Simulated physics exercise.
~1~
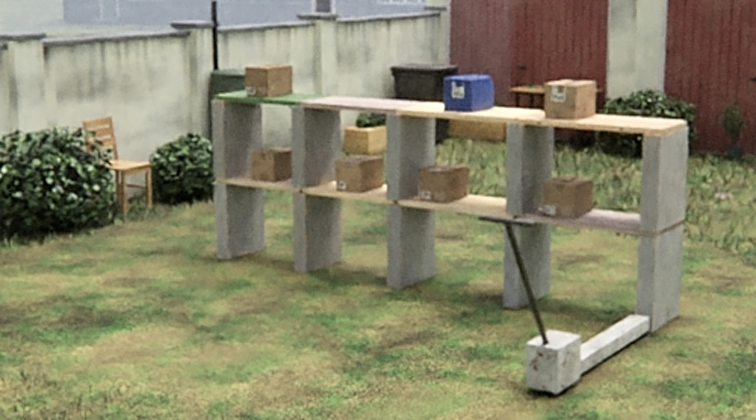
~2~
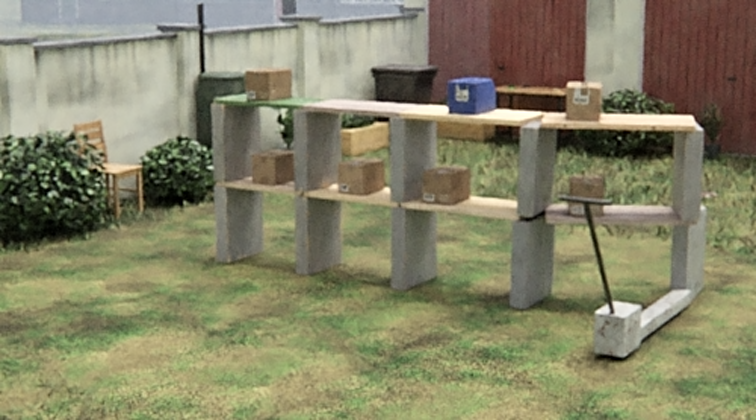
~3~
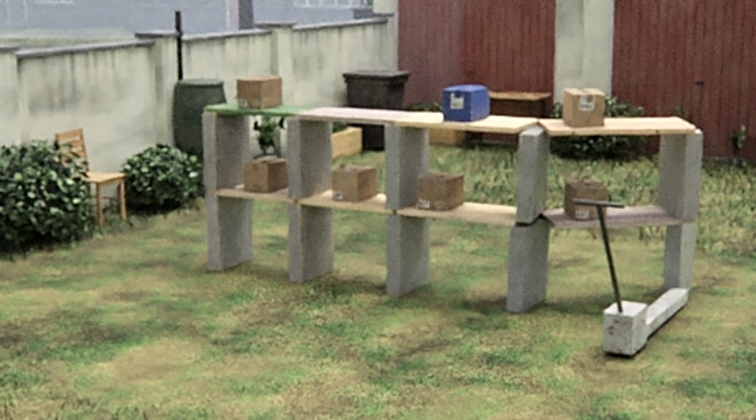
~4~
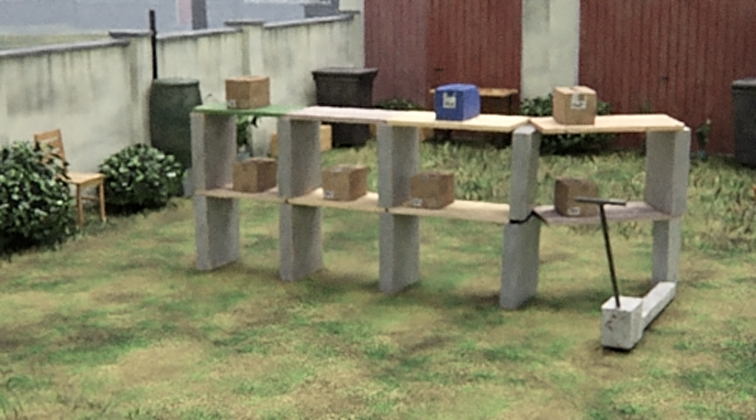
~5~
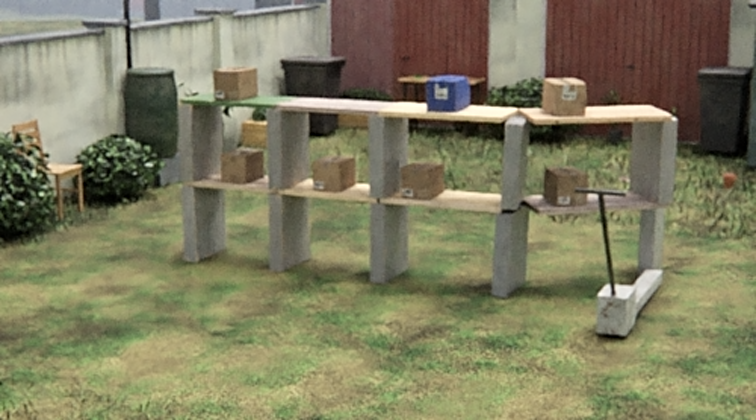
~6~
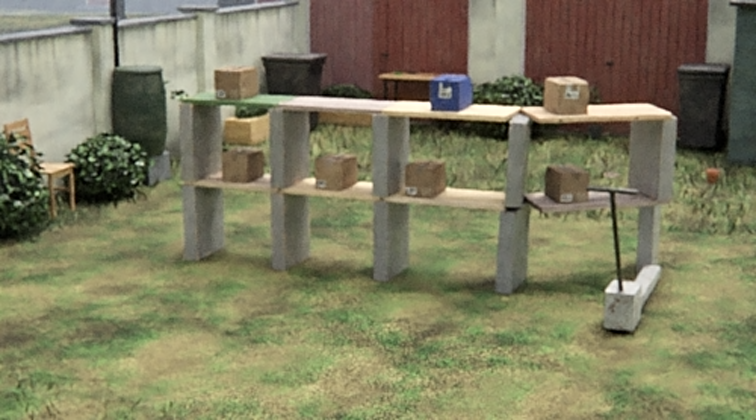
In a walled garden, a jack nudges a board shelf's right end, and everything stays standing.
